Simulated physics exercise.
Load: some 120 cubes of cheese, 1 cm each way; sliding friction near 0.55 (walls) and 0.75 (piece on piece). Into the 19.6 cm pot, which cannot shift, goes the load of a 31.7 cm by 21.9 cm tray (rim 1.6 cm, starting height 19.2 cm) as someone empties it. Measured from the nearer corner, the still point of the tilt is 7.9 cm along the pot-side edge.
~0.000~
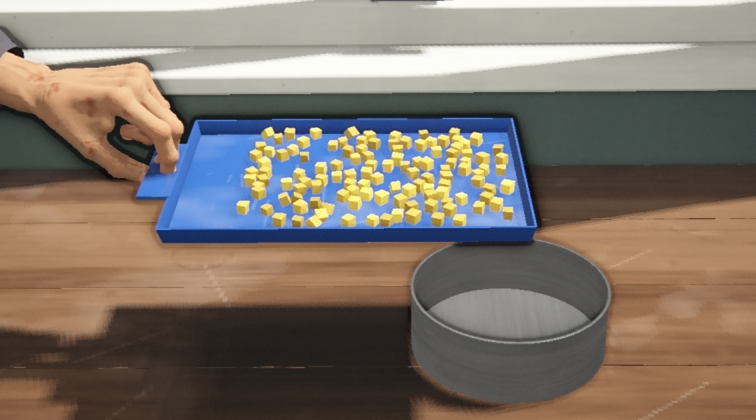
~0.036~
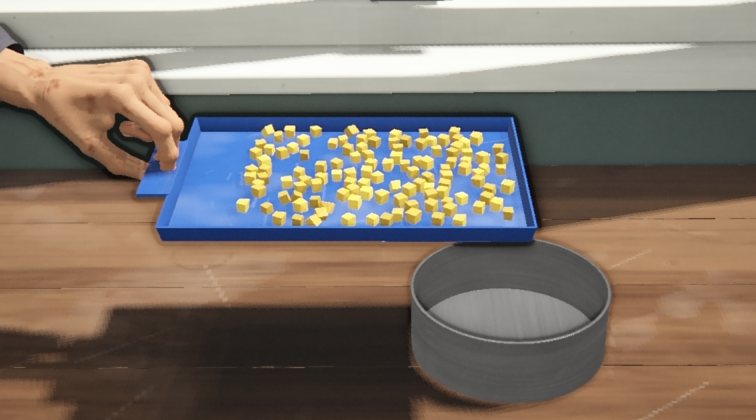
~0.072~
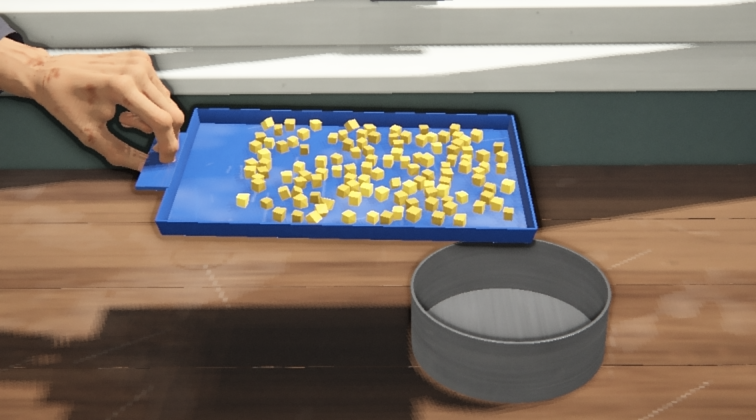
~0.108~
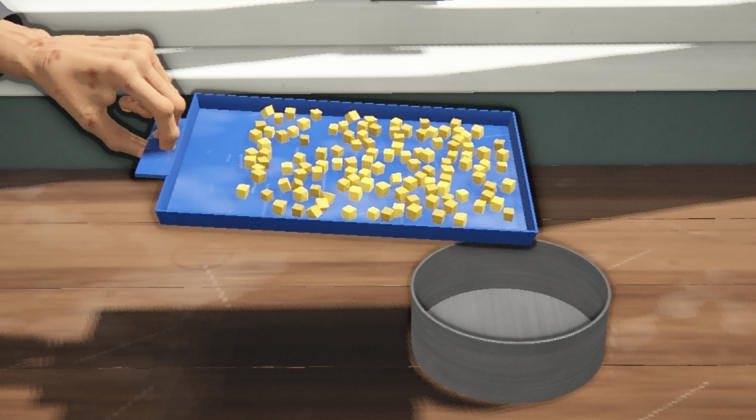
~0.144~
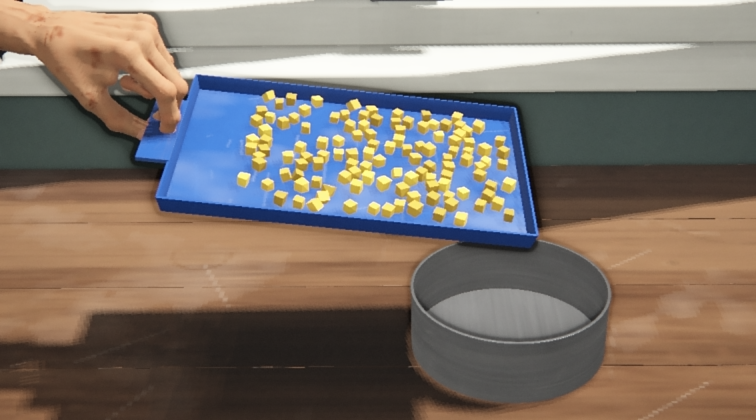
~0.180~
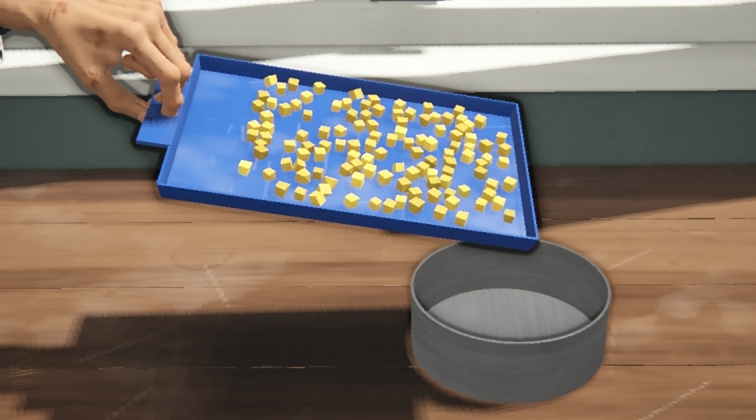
Blue tray scattered with small yellow cubes tilting down toward the right beside a grey round pot, a hand raising its left end.
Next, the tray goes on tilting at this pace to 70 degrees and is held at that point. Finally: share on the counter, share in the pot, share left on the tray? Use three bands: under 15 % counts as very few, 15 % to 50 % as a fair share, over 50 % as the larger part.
Counter: The larger part; pot: Very few; left on the tray: A fair share.
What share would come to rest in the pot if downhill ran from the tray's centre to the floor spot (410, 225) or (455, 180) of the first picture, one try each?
That would be close to 5 per cent and then close to 25 per cent.
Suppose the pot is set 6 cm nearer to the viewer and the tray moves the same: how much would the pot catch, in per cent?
Estimated share: Around 50 in a hundred.
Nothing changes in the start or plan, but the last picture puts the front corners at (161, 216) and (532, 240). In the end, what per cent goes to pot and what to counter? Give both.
Pot: 0, counter: 50.
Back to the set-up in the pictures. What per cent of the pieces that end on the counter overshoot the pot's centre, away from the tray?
Share past the middle: Roughly 90 percent.
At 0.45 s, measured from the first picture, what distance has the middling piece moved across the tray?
Roughly 1 cm.
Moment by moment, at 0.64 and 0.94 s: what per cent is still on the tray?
Around 100 first, about 35 after.
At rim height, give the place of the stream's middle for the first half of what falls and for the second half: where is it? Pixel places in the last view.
Around (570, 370), then (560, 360).
Then, at 0.45 s, tilt 41 degrees; the tray holds 100 %, the pot 0 %.
Then, at 0.64 s, tilt 61 degrees; the tray holds 100 %, the pot 0 %.
Then, at 0.94 s, tilt 70 degrees; the tray holds 35 %, the pot 5 %.
By 2.4 s all is still; counter 65 %, pot 5 %, tray 30 %.
